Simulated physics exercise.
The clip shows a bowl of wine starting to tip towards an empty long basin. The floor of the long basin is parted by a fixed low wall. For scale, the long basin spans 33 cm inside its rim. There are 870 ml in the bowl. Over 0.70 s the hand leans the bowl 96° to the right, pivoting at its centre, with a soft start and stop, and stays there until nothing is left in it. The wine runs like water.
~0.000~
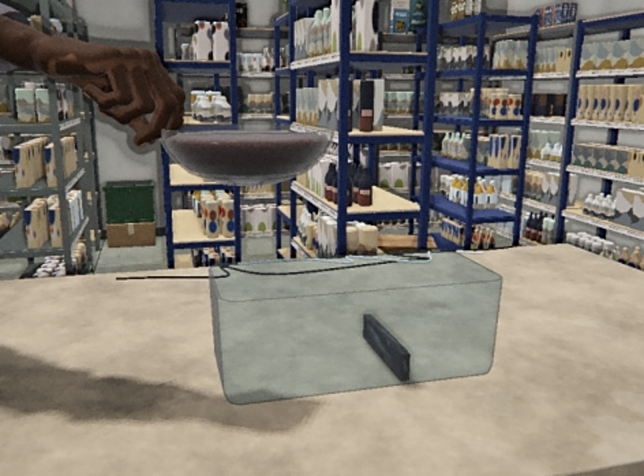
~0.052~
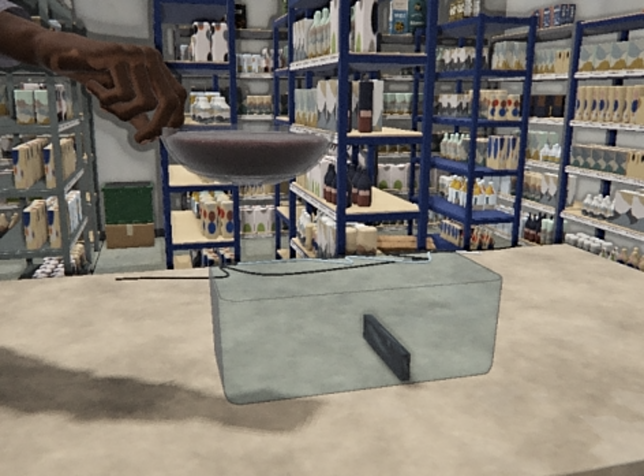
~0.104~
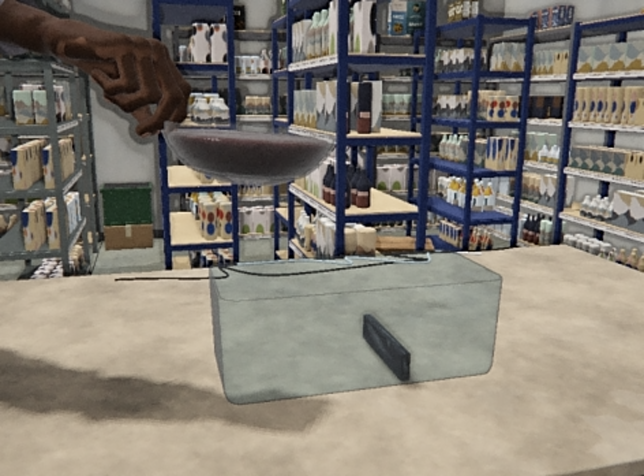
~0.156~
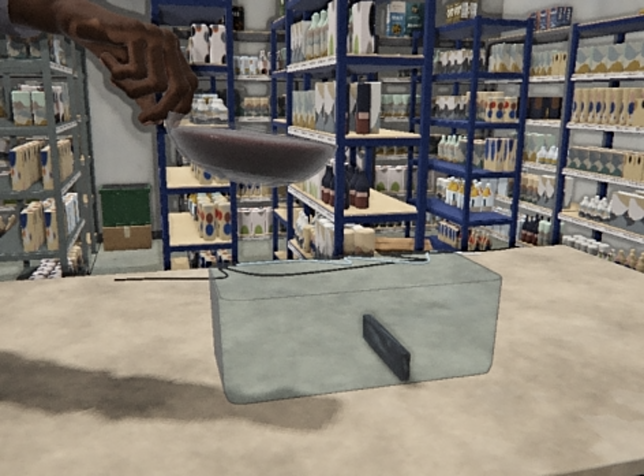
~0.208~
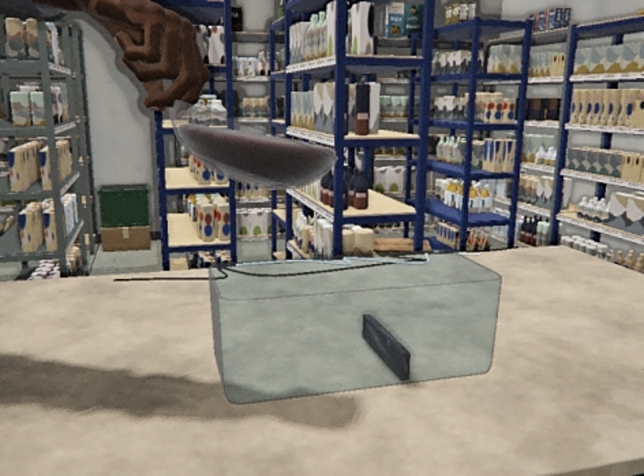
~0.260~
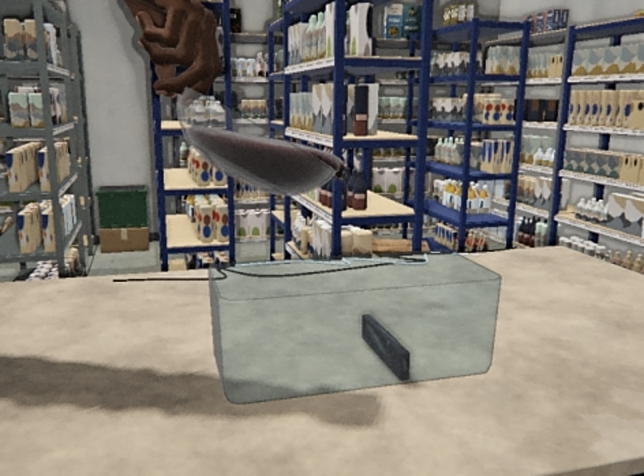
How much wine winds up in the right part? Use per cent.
About 34 per cent.
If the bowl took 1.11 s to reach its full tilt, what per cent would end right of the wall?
In that case some 40 per cent.
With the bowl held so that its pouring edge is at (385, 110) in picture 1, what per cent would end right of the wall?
Then about 50 per cent.
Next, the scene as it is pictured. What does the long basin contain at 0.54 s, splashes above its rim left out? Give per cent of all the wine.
Near 60 in a hundred.
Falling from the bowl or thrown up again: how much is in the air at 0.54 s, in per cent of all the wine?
About 36 per cent.
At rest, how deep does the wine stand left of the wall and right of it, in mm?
Left about 18 mm, right about 18 mm.
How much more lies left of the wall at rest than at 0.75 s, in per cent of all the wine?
About 3 per cent.
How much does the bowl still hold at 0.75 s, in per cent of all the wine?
Some 0 per cent.
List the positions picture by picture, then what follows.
It leans 0°; its right rim is at (330, 130); the wine meets the walls at (164, 138) and (325, 136); the long basin's rim runs from (214, 284) to (477, 265); the wall's top is at (385, 334), in the first frame.
It leans 1°; its right rim is at (331, 131); the wine meets the walls at (164, 136) and (325, 137), in the second frame.
It leans 5°; its right rim is at (332, 137); the wine meets the walls at (166, 133) and (326, 140), in the third frame.
It leans 11°; its right rim is at (333, 146); the wine meets the walls at (170, 129) and (328, 144), in the fourth frame.
It leans 19°; its right rim is at (332, 158); the wine meets the walls at (176, 127) and (327, 152); 2 per cent is over the edge, in the fifth frame.
It leans 29°; its right rim is at (330, 172); the wine meets the walls at (185, 129) and (310, 154); 11 per cent is over the edge, in the sixth frame.
Then, 0.54 s in, the tilt is 84° and 4 per cent is still to pour, 32 is left of the wall and 27 right of it.
Then, 0.75 s in, the tilt is 96° and 0 per cent is still to pour, 53 is left of the wall and 29 right of it.
Then, 0.96 s in, the tilt is 96° and 0 per cent is still to pour, 55 is left of the wall and 35 right of it.
Then, 1.20 s in, the tilt is 96° and 0 per cent is still to pour, 56 is left of the wall and 34 right of it.
Finally, 56 per cent lies left of the wall, 34 right of it and 10 outside.
